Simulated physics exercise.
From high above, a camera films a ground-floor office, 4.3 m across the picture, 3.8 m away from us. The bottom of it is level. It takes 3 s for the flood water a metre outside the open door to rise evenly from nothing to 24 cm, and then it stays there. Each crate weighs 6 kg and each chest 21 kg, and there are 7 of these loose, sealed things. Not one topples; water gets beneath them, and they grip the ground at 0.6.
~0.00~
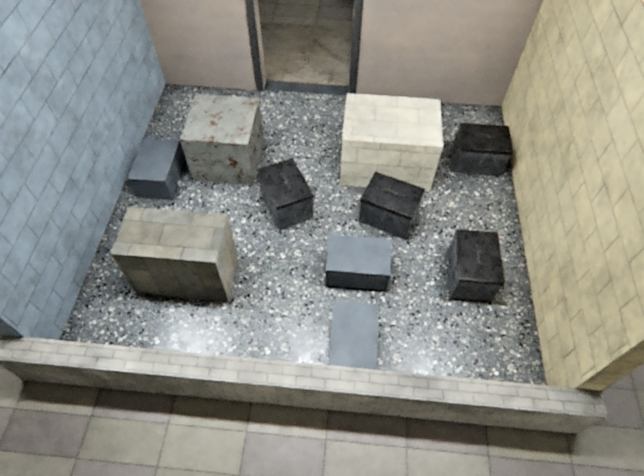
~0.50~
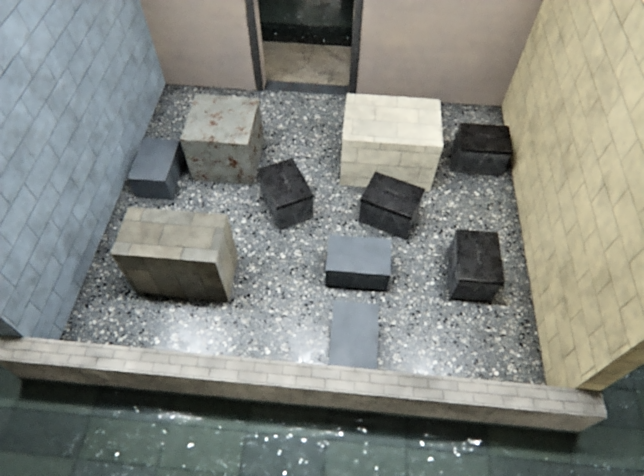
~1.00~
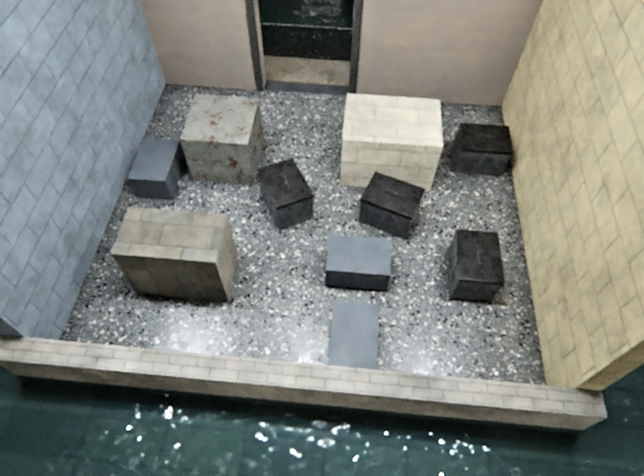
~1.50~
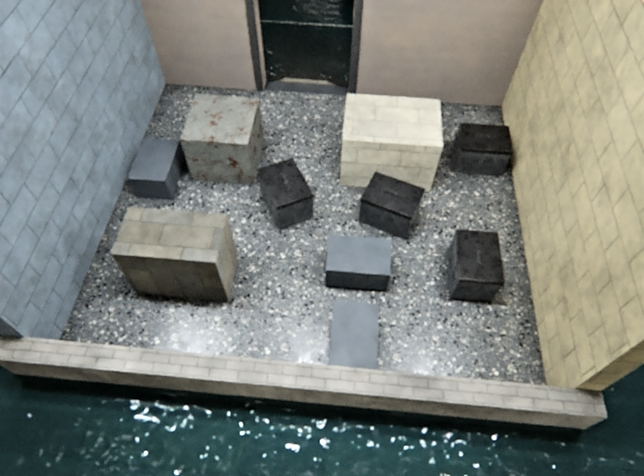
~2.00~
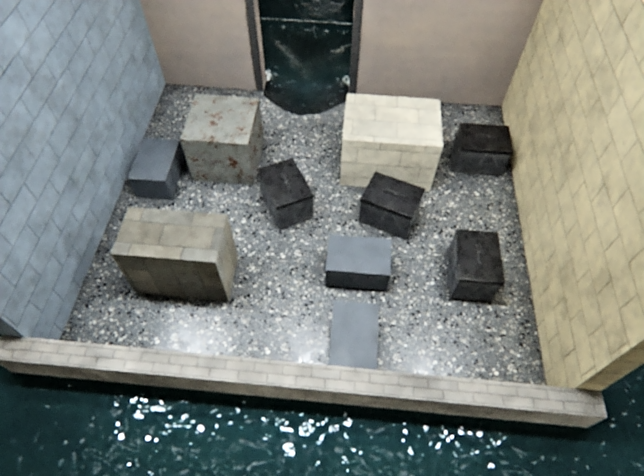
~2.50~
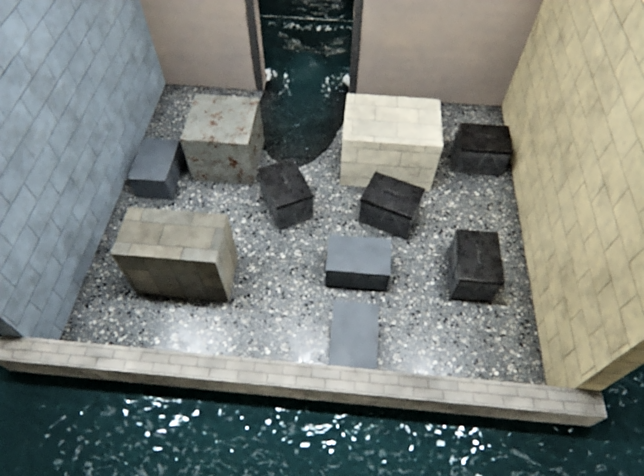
A ground-floor room with a speckled grey floor is seen from high above, between a blue-grey tiled wall on the left and a yellowish one on the right. Pale and greenish-grey blocks stand among smaller black and slate-grey ones, with a doorway at the back. Dark green water replaces the paving outside, then enters through the doorway and spreads between the rear blocks, while the blocks and camera stay still.
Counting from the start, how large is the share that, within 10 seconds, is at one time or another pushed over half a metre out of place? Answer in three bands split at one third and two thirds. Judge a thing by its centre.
One third to two thirds.
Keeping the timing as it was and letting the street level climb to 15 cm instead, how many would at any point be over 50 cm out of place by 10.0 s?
Under that setup the answer is 0.
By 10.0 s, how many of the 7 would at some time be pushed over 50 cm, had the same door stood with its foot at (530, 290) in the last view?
Then it comes to 6 of them.
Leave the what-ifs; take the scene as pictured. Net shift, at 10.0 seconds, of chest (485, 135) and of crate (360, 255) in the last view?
Respectively 10 and 100 centimetres.
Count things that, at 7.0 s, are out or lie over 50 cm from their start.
By my tally, 3.
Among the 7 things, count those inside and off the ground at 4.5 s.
I'd say 0 of them.
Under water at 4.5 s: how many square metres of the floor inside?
Wet area: Approx. 9.0 m2.
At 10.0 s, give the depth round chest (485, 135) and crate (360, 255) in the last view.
First about 10 cm, second about 10 cm.
After 3.5 s 0 of 7 are over 50 cm from their spots; 0 afloat.
After 4.5 s 1 of 7 are over 50 cm from their spots; 0 afloat.
After 7.0 s 3 of 7 are over 50 cm from their spots; 3 afloat.
After 10.0 s 3 of 7 are over 50 cm from their spots, and 4 have been at some point; 5 afloat.
